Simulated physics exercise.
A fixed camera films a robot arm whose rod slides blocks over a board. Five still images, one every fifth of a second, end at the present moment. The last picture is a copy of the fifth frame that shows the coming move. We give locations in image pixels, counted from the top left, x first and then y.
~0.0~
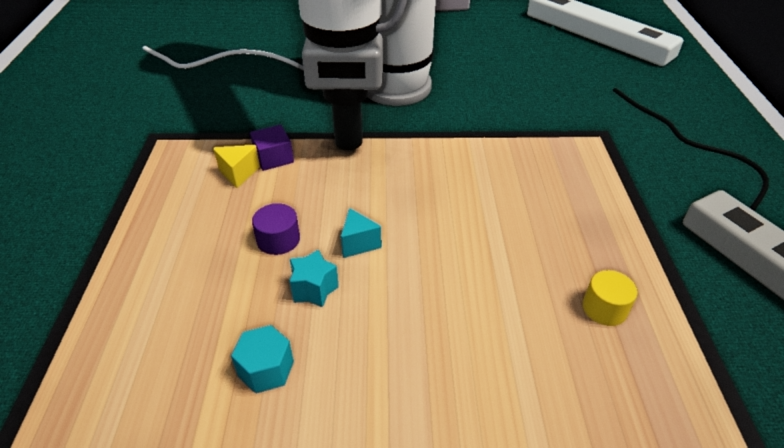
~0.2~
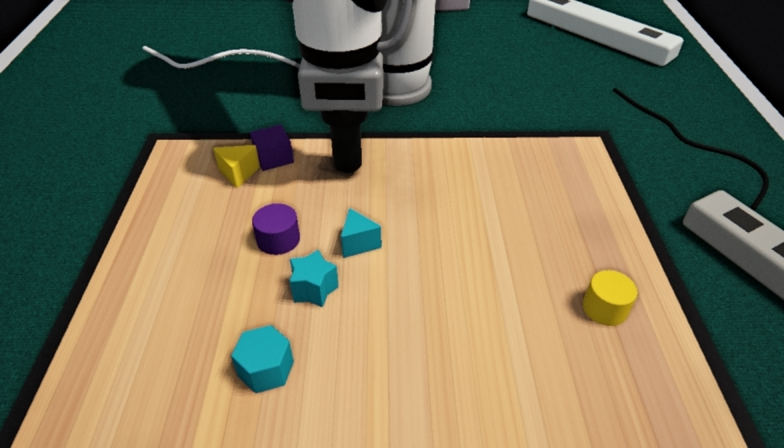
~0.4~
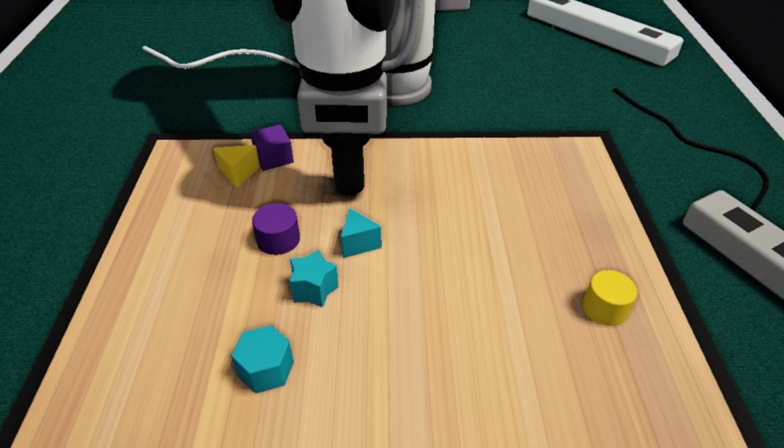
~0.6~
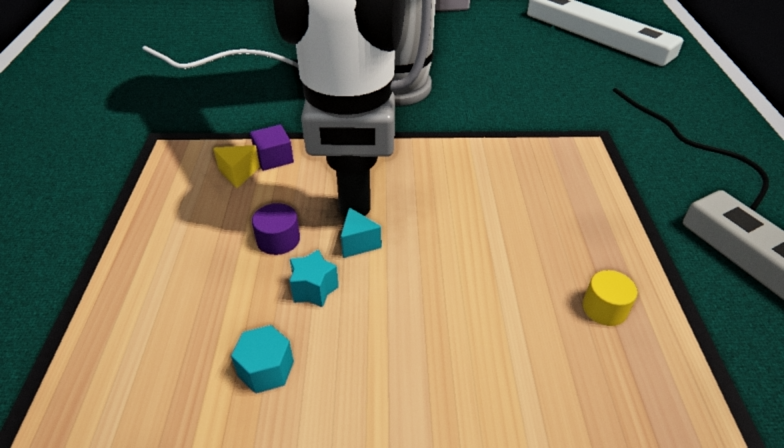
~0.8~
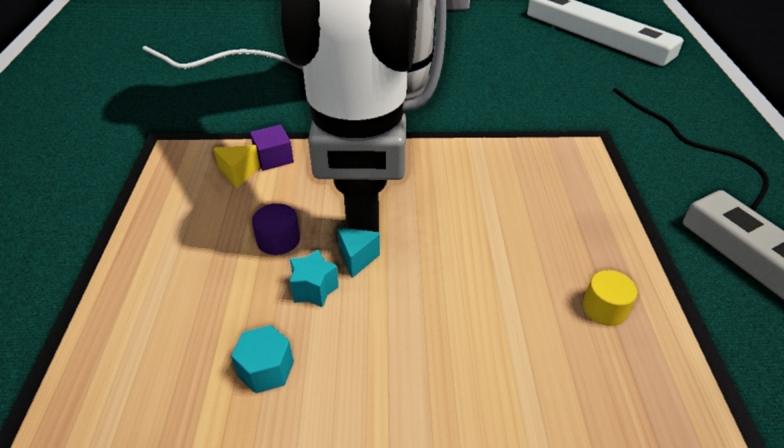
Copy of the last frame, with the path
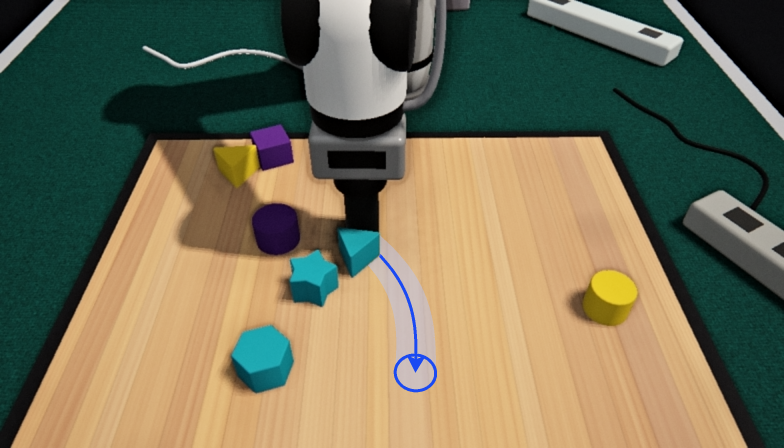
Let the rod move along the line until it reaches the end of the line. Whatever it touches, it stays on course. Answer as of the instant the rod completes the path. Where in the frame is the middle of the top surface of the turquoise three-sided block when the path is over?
That would be at about pixel (358, 253).
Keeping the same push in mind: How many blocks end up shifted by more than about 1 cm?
This push will displace one block.
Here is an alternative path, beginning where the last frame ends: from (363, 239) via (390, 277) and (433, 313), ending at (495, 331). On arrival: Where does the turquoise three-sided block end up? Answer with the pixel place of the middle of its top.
Around (356, 260).
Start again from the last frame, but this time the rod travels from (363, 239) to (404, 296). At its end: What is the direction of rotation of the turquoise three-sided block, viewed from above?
Looking from above, the answer is clockwise.
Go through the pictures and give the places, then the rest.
Rod tip at (349, 142); block tops, turquoise star block at (311, 267); turquoise three-sided block at (357, 223), in the first picture.
Rod at (348, 164); blocks unchanged, in the second picture.
Rod at (350, 186); blocks unchanged, in the third picture.
Rod at (355, 208); blocks unchanged, in the fourth picture.
Rod at (363, 231); turquoise star block at (311, 267); turquoise three-sided block at (356, 238), in the fifth picture.
Path on the board, from (363, 239) by way of (394, 273) and (413, 318) to (415, 372).
On the path given first. One third of the way, rod at (395, 266); turquoise three-sided block at (358, 253), turned 45° clockwise.
Two thirds of the way, rod at (414, 310); turquoise three-sided block at (358, 253), turned 45° clockwise.
At the end, rod at (416, 364); turquoise star block in place; turquoise three-sided block at (358, 253), turned 45° clockwise.
